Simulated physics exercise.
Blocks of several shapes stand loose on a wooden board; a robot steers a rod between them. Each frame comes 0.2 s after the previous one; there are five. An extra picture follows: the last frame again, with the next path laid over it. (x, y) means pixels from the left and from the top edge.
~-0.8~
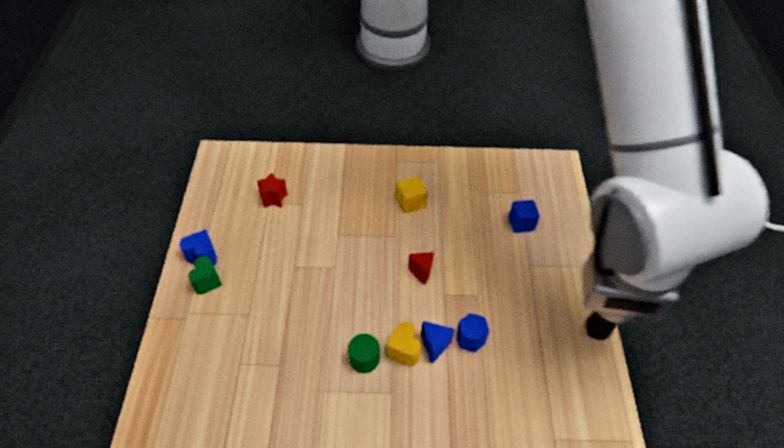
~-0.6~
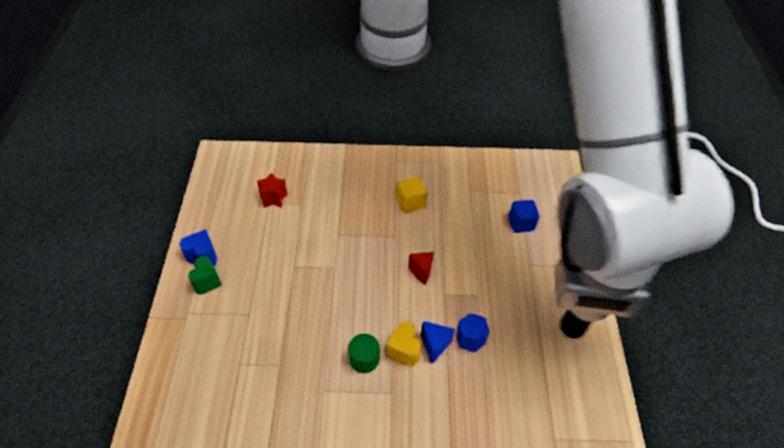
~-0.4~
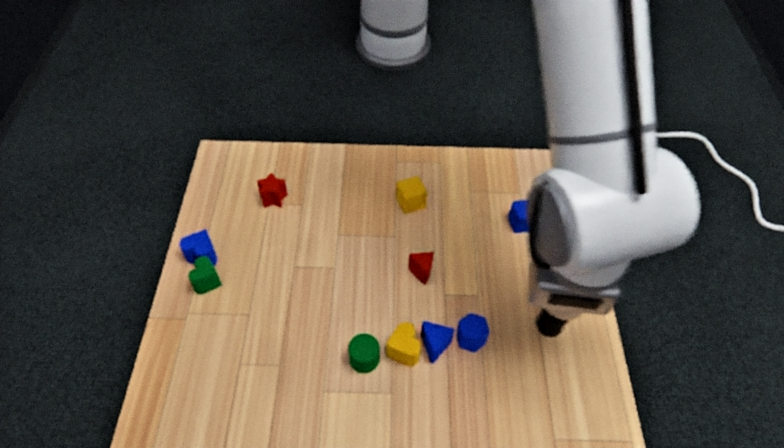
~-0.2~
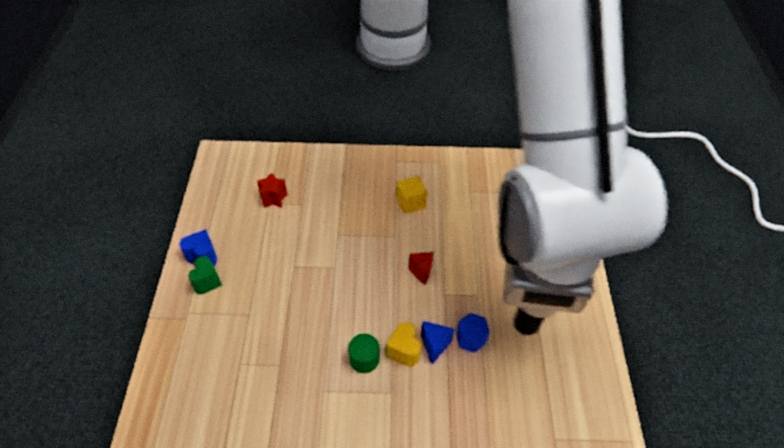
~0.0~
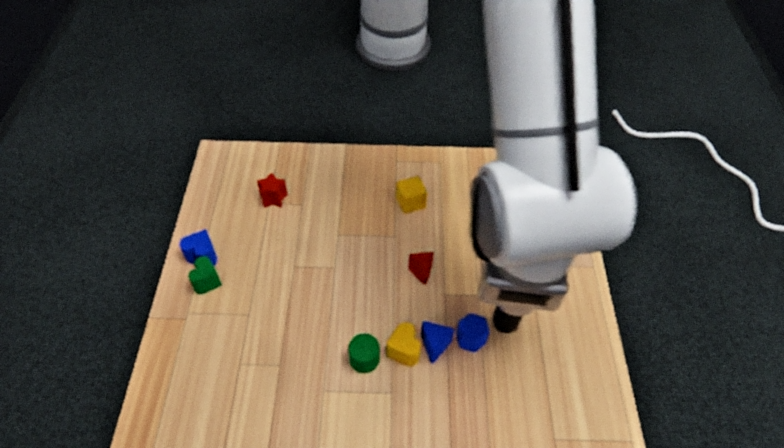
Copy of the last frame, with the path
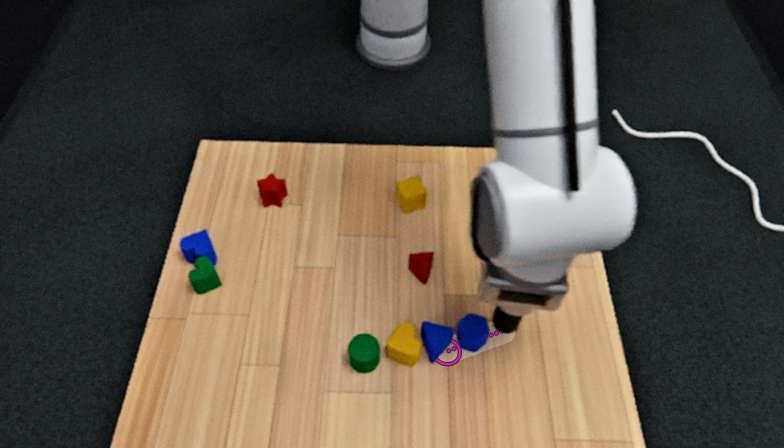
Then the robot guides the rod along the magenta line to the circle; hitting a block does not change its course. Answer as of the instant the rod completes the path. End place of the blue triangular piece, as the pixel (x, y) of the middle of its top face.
At (397, 320).
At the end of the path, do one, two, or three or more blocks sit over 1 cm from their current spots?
Count: 3 or more.
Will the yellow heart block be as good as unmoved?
Answer: No.
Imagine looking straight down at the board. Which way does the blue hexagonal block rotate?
Its spin: Clockwise.
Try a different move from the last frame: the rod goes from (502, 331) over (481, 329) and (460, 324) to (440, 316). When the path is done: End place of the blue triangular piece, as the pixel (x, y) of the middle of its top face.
Just about (425, 349).
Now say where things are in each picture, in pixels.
In the first frame, tip of the rod at (597, 330), middles of tops, green circular block at (364, 347), yellow heart block at (405, 339), blue triangular piece at (437, 333), blue hexagonal block at (474, 326).
In the second frame, rod at (572, 328), nothing pushed.
In the third frame, rod at (549, 326), nothing pushed.
In the fourth frame, rod at (526, 325), nothing pushed.
In the fifth frame, rod at (505, 323), green circular block at (364, 347), yellow heart block at (405, 339), blue triangular piece at (437, 333), blue hexagonal block at (474, 326).
The line goes from (502, 331) to (447, 352).
On the path given first. Halfway along, rod at (477, 333); yellow heart block at (396, 340); blue triangular piece at (419, 335); blue hexagonal block at (450, 331), turned 15° clockwise.
At the end, rod at (448, 344); green circular block at (358, 349); yellow heart block at (388, 342), turned 30° anticlockwise; blue triangular piece at (397, 320), turned 25° anticlockwise; blue hexagonal block at (420, 336), turned 35° clockwise.
